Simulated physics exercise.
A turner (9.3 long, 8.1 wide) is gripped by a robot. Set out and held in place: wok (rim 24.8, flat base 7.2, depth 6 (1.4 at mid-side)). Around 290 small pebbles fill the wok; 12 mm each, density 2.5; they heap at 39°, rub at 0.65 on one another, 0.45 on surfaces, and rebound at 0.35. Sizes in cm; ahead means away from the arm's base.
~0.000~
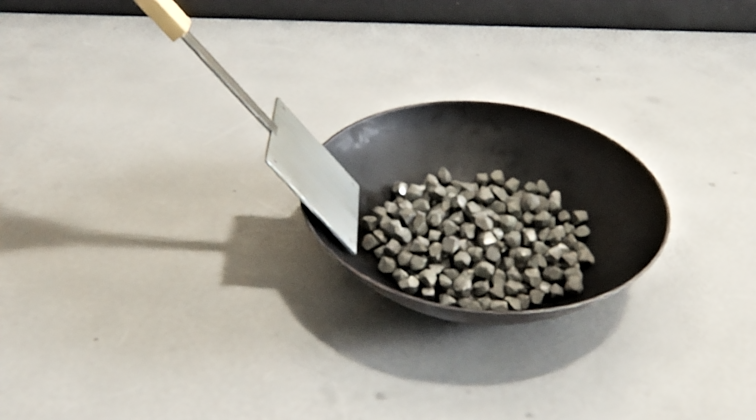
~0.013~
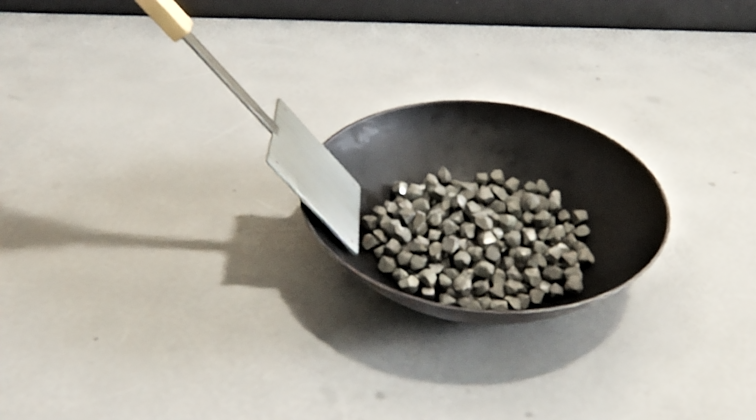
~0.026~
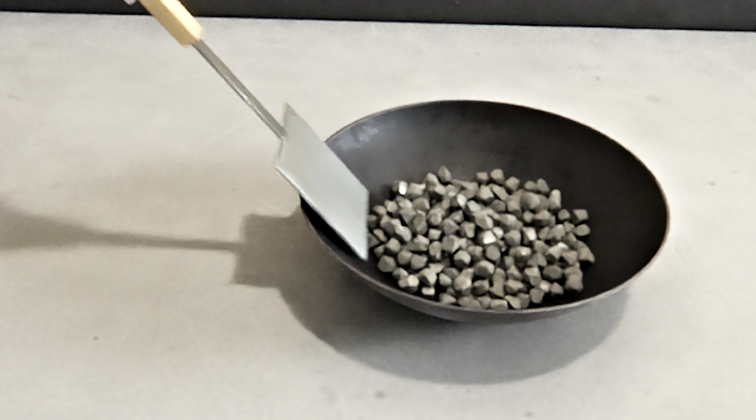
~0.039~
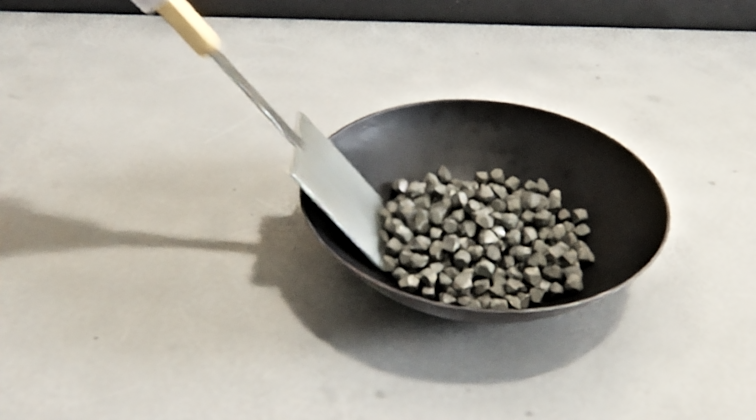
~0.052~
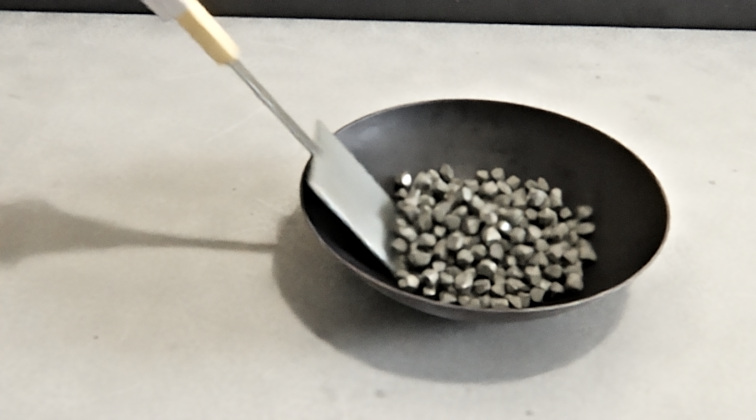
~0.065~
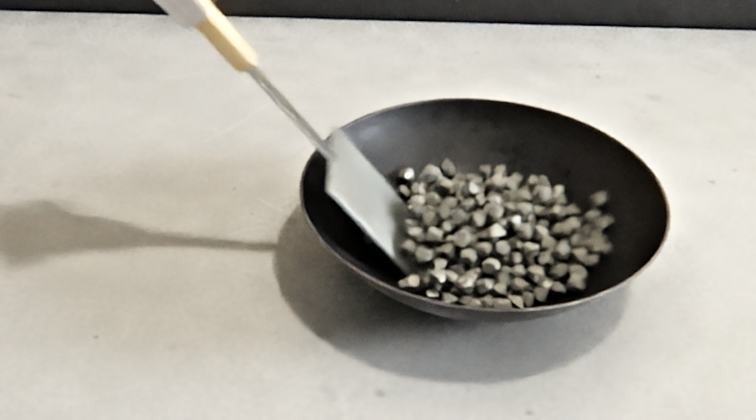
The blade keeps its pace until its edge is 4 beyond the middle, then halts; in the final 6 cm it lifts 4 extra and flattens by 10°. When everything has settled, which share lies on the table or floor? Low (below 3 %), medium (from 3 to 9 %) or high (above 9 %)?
A medium share, from 3 to 9 %, ends on the table or floor.
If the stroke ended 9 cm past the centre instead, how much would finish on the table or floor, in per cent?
In that case some 45 per cent.
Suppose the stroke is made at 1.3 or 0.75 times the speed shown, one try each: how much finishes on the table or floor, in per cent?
Some 10 and 0 per cent.
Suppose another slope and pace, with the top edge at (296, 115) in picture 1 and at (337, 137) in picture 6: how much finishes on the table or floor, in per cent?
About 0 per cent.
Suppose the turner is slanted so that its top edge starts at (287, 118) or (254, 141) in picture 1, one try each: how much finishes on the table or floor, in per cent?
About 5 and 5 per cent.
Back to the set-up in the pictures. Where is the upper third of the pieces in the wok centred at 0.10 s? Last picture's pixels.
Around (538, 213).
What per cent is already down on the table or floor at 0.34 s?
Some 4 per cent.
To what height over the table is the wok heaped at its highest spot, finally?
About 7.0 cm.
By 0.10 s, sloping 51°, highest piece 6 above the table; 290 in the wok.
By 0.13 s, sloping 47°, highest piece 7 above the table; 290 in the wok.
By 0.34 s, sloping 42°, highest piece 7 above the table; 276 in the wok, 11 on the table or floor, 3 on the blade or in flight.
By 1.39 s, sloping 42°, highest piece 7 above the table; 274 in the wok, 16 on the table or floor.
Final count, 274 in the wok, 16 on the table or floor. That is 6 % on the table or floor.
